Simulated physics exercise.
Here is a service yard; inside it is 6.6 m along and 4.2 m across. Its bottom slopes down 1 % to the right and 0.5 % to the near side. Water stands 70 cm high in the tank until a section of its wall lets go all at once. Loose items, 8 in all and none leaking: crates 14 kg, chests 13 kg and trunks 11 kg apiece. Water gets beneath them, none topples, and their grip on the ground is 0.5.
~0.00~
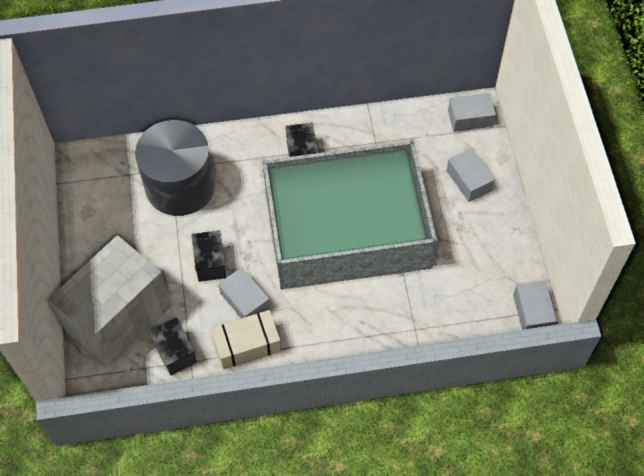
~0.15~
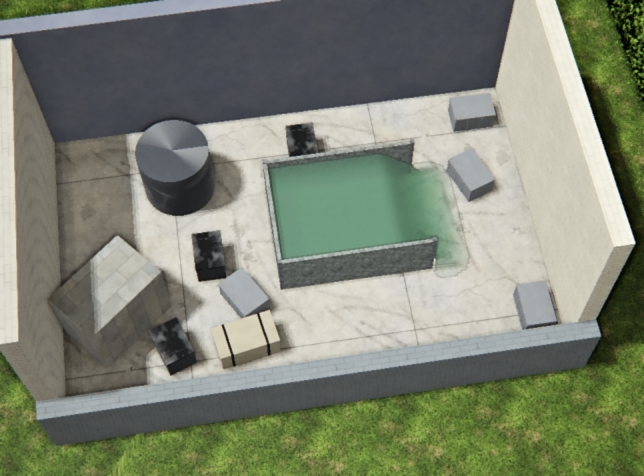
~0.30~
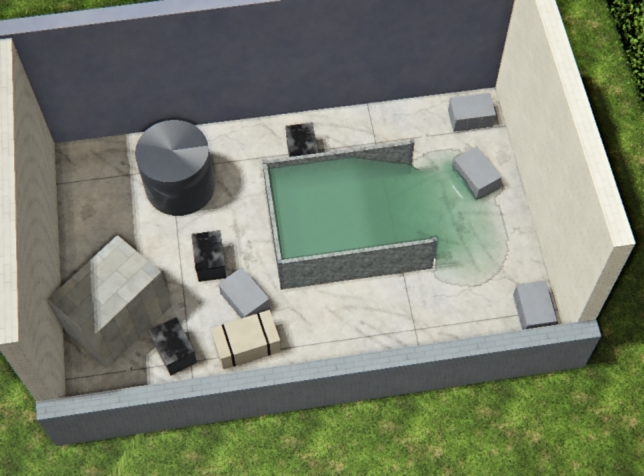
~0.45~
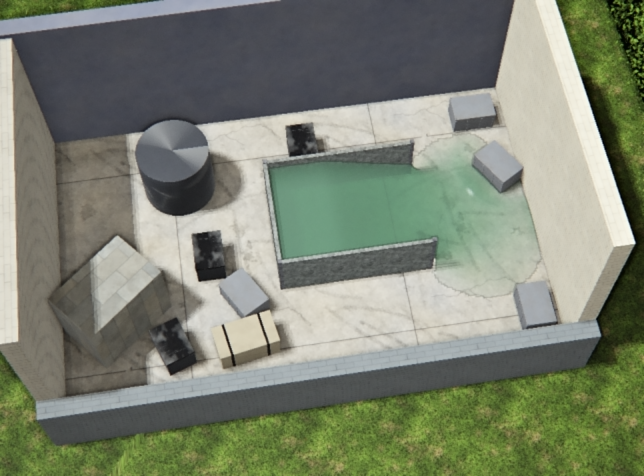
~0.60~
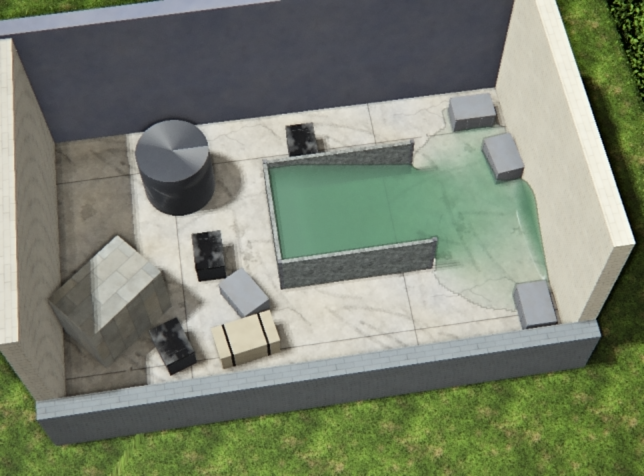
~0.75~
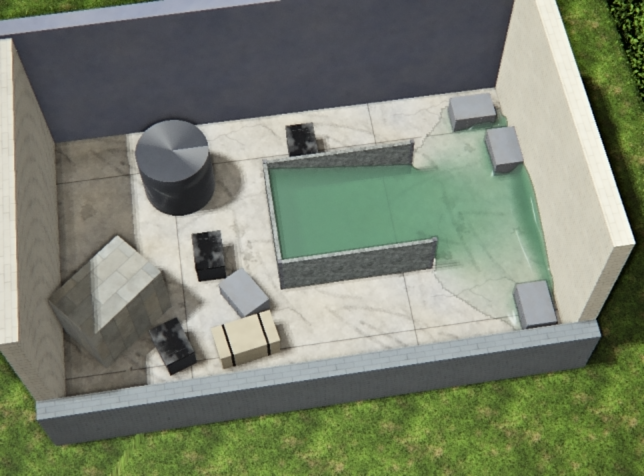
Green water poured out through the open right side of a raised stone tank and spread across the pale paved yard to the right wall, pushing one gray crate over toward that wall.
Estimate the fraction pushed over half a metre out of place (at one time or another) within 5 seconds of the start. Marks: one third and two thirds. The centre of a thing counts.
Share: Two thirds or above.
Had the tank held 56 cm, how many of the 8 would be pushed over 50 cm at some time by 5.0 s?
In that case 7 of them.
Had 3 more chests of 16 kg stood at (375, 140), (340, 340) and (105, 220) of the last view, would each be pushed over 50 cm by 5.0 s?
In that order: More, over, short of it.
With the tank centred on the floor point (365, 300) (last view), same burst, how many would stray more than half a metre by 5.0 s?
Then 4.
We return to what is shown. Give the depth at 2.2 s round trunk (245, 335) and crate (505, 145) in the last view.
Roughly 0 and 29 cm.
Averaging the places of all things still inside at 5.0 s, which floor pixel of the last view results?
At about (199, 271).
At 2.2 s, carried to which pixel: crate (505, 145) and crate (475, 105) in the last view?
Around (463, 101) and (389, 128).
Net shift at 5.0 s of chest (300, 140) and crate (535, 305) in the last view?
In turn: 150 cm, 450 cm.
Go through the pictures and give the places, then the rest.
In the first frame, a crate at (471, 169) rests on the ground; a crate at (473, 106) rests on the ground; 3.0 m2 under water; 0 of 8 have shifted.
In the second frame, a crate at (471, 169), on the bottom; a crate at (473, 106), on the bottom; 3.9 m2 under water; 0 of 8 have shifted.
In the third frame, a crate at (478, 168) rests on the ground, 9 cm from its start; a crate at (473, 106) rests on the ground; 4.9 m2 under water; 1 of 8 have shifted.
In the fourth frame, a crate at (499, 161), on the bottom, 42 cm from its start; a crate at (473, 106), on the bottom; water covers 6.2 m2; 1 of 8 have shifted.
In the fifth frame, a crate at (504, 153) rests on the ground, 55 cm from its start; a crate at (473, 106) rests on the ground; water covers 7.0 m2; 1 of 8 have shifted.
In the sixth frame, a crate at (506, 145) floats, 62 cm from its start; a crate at (473, 106), on the bottom; 7.3 m2 under water; 1 of 8 have shifted.
After 1.1 s 1 of 8 are over 50 cm from their spots; 1 afloat.
After 2.2 s 3 of 8 are over 50 cm from their spots; 1 afloat.
After 3.5 s 4 of 8 are over 50 cm from their spots; 4 afloat.
After 5.0 s 7 of 8 are over 50 cm from their spots, and 7 have been at some point; 7 afloat.
